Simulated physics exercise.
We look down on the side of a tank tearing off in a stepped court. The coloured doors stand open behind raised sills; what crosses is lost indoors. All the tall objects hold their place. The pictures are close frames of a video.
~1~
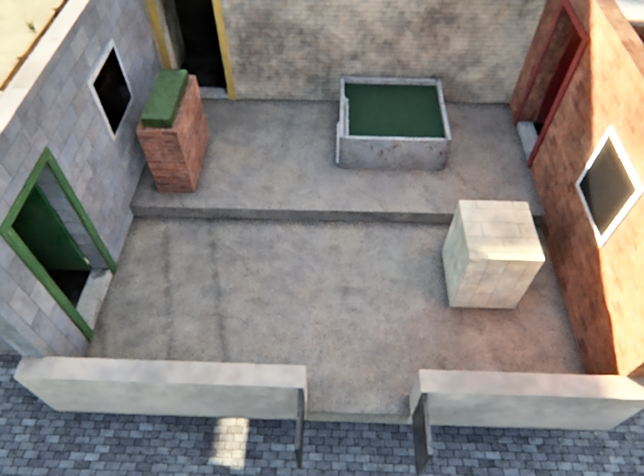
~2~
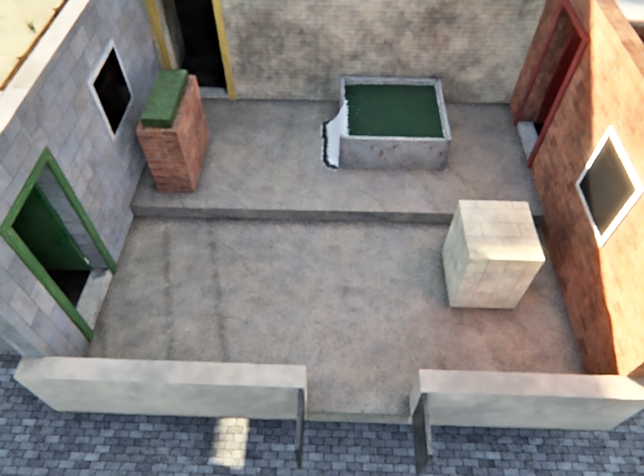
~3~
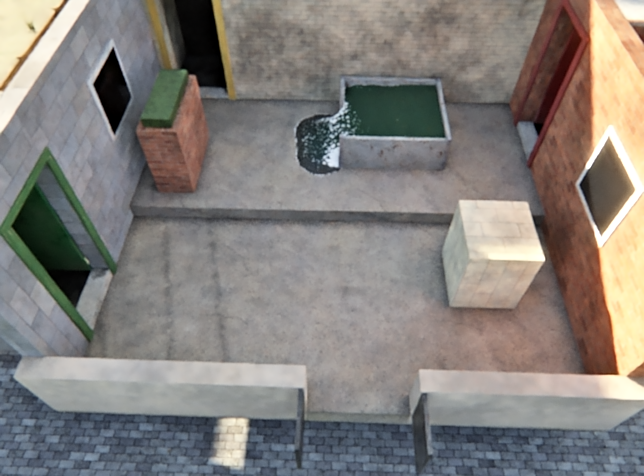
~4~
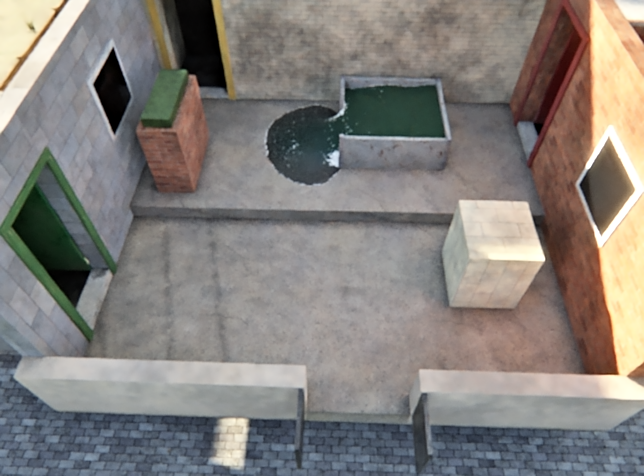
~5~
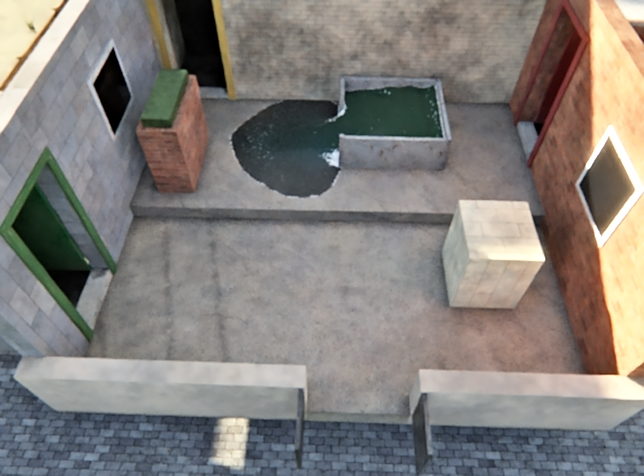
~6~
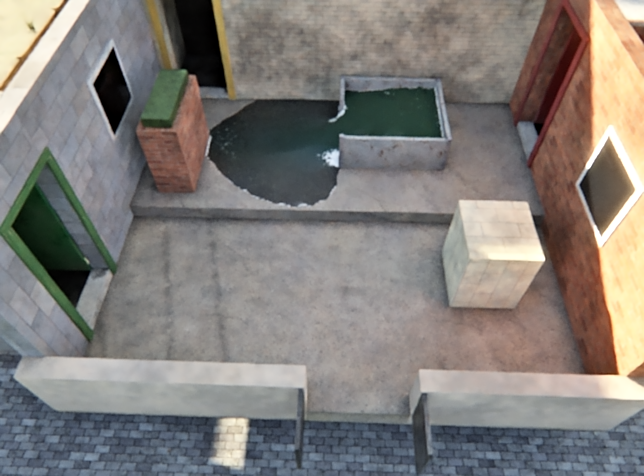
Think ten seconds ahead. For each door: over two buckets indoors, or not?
One by one: The red door holds within the limit; the green door holds within the limit; the yellow door floods.
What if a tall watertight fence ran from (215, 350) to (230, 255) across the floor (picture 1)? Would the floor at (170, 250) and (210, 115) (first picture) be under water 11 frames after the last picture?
In that order: Flooded, awash.
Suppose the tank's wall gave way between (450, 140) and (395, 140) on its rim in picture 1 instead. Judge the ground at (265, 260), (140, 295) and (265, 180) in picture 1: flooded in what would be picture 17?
In that order: Not flooded, no water, no water.
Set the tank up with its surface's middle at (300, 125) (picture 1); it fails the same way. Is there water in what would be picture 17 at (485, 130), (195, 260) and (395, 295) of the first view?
In turn: Dry, covered, no water.
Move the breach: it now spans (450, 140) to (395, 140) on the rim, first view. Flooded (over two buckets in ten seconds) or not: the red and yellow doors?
Then: The red one holds, the yellow one keeps below it.
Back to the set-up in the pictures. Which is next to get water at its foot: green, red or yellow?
The yellow one.
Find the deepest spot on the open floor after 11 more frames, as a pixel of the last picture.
Roughly at (169, 100).
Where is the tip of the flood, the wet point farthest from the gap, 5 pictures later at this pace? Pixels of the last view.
Around (169, 100).
A moment on, water covers 25 % of the floor; the red door not reached, the green door not reached, the yellow door wet at the sill, nothing in.
Next, water covers 35 % of the floor; the red door not reached, the green door wet at the sill, nothing in, the yellow door under two buckets in.
Then, water covers 40 % of the floor; the red door not reached, the green door wet at the sill, nothing in, the yellow door over two buckets in.
Later, water covers 55 % of the floor; the red door not reached, the green door wet at the sill, nothing in, the yellow door far over two buckets in.
In the end, water covers 75 % of the floor; the red door not reached, the green door wet at the sill, nothing in, the yellow door far over two buckets in.
